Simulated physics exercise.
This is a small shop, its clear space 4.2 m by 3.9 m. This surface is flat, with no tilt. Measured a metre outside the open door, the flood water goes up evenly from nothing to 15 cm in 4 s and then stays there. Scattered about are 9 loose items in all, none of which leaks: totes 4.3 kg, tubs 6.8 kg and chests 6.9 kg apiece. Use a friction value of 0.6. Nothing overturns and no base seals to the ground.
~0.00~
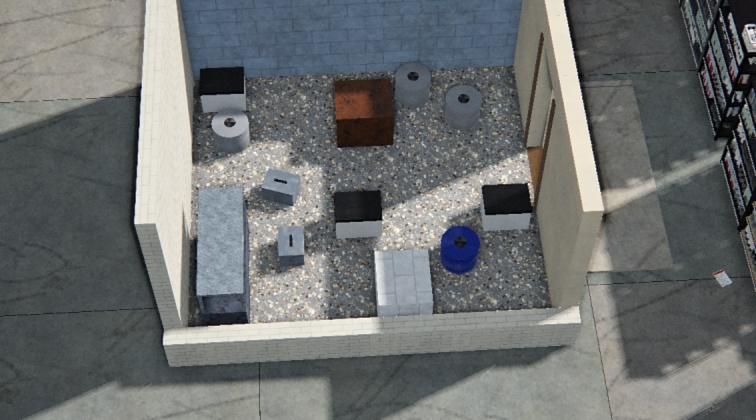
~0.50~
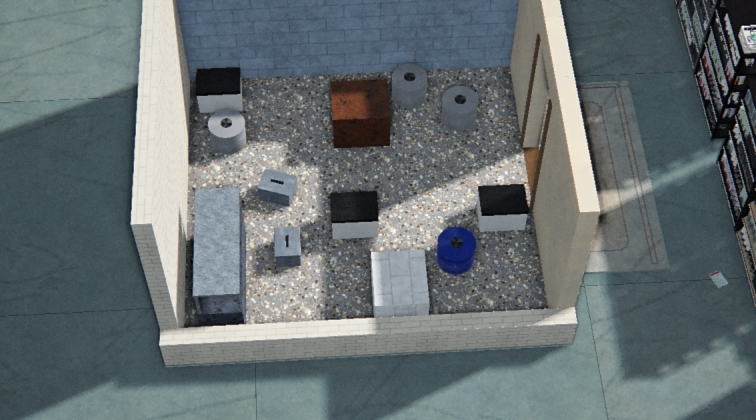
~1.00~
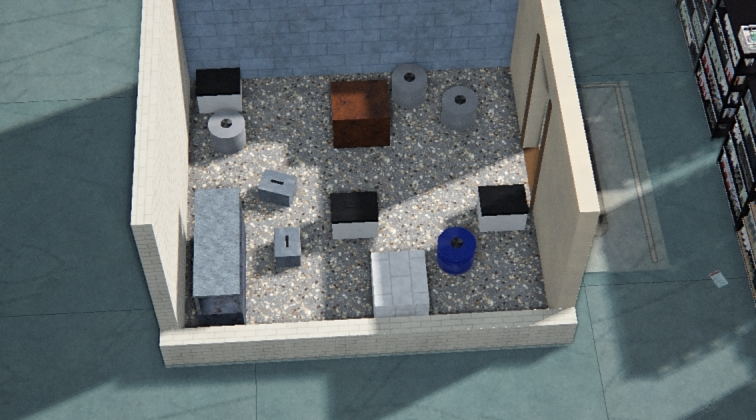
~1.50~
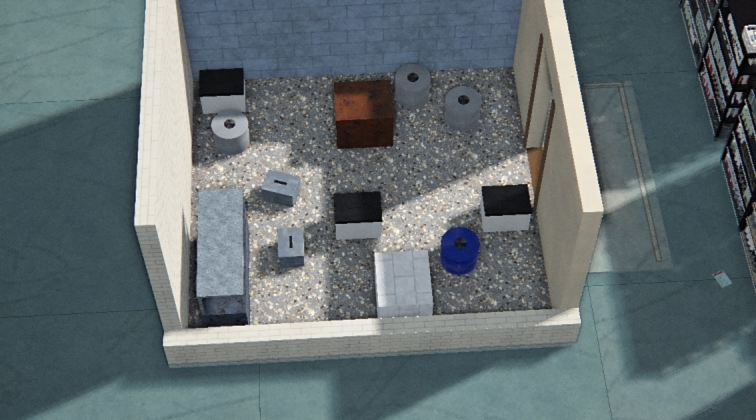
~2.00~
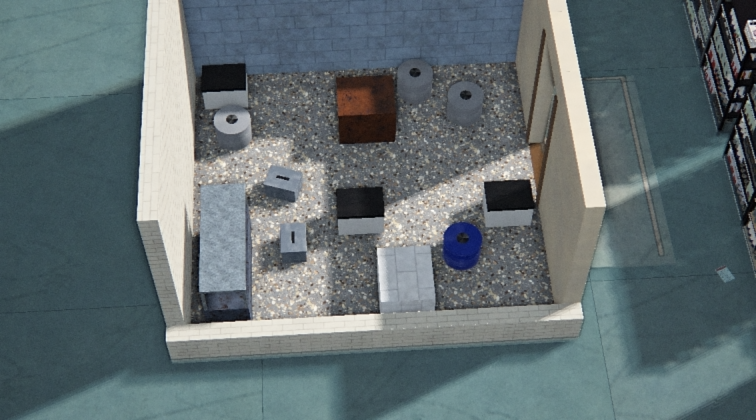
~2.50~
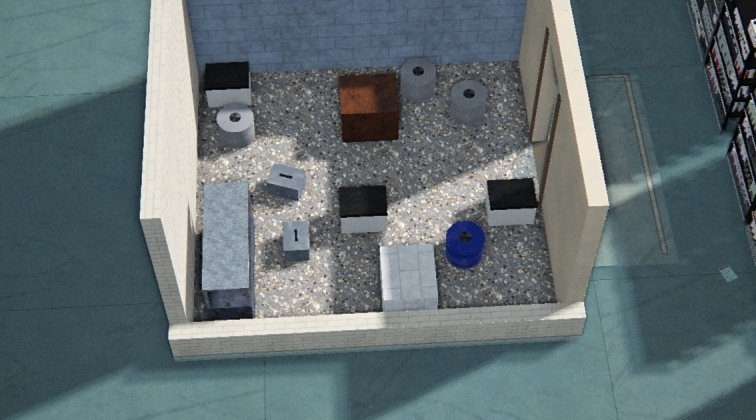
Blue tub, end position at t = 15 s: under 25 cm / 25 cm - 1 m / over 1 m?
It's going to remain roughly in place.
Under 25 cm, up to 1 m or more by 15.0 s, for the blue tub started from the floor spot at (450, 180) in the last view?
What happens is it gets pushed a long way.
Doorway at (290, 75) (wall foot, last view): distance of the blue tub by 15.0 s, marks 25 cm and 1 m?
Blue tub: Small shift.
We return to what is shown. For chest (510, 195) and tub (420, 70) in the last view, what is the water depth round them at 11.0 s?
Some 3 cm at the first, some 4 cm at the second.
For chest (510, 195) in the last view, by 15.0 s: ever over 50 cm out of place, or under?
Not that far.
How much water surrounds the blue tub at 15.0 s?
About 4 cm.
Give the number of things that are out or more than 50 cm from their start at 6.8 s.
Count then: 0.
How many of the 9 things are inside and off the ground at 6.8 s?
The number is 0.
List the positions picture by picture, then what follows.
The first picture shows the blue tub at (460, 242), on the bottom; 0.0 m2 under water; 0 of 9 have shifted.
The second picture shows the blue tub at (457, 243), on the bottom; 0.0 m2 under water; 0 of 9 have shifted.
The third picture shows the blue tub at (457, 243) rests on the ground; water covers 0.0 m2; 0 of 9 have shifted.
The fourth picture shows the blue tub at (460, 243), on the bottom; 0.0 m2 under water; 0 of 9 have shifted.
The fifth picture shows the blue tub at (463, 238) rests on the ground; water covers 0.0 m2; 0 of 9 have shifted.
The sixth picture shows the blue tub at (466, 237), on the bottom; 0.1 m2 under water; 0 of 9 have shifted.
After 3.5 s the blue tub is near (466, 237), 0.0 m from its start, aground; 0 afloat.
After 6.8 s the blue tub is near (466, 237), 0.0 m from its start, aground; 0 afloat.
After 11.0 s the blue tub is near (466, 237), 0.0 m from its start, aground; 6 afloat.
After 15.0 s the blue tub is near (466, 237), 0.0 m from its start, aground; 8 afloat.
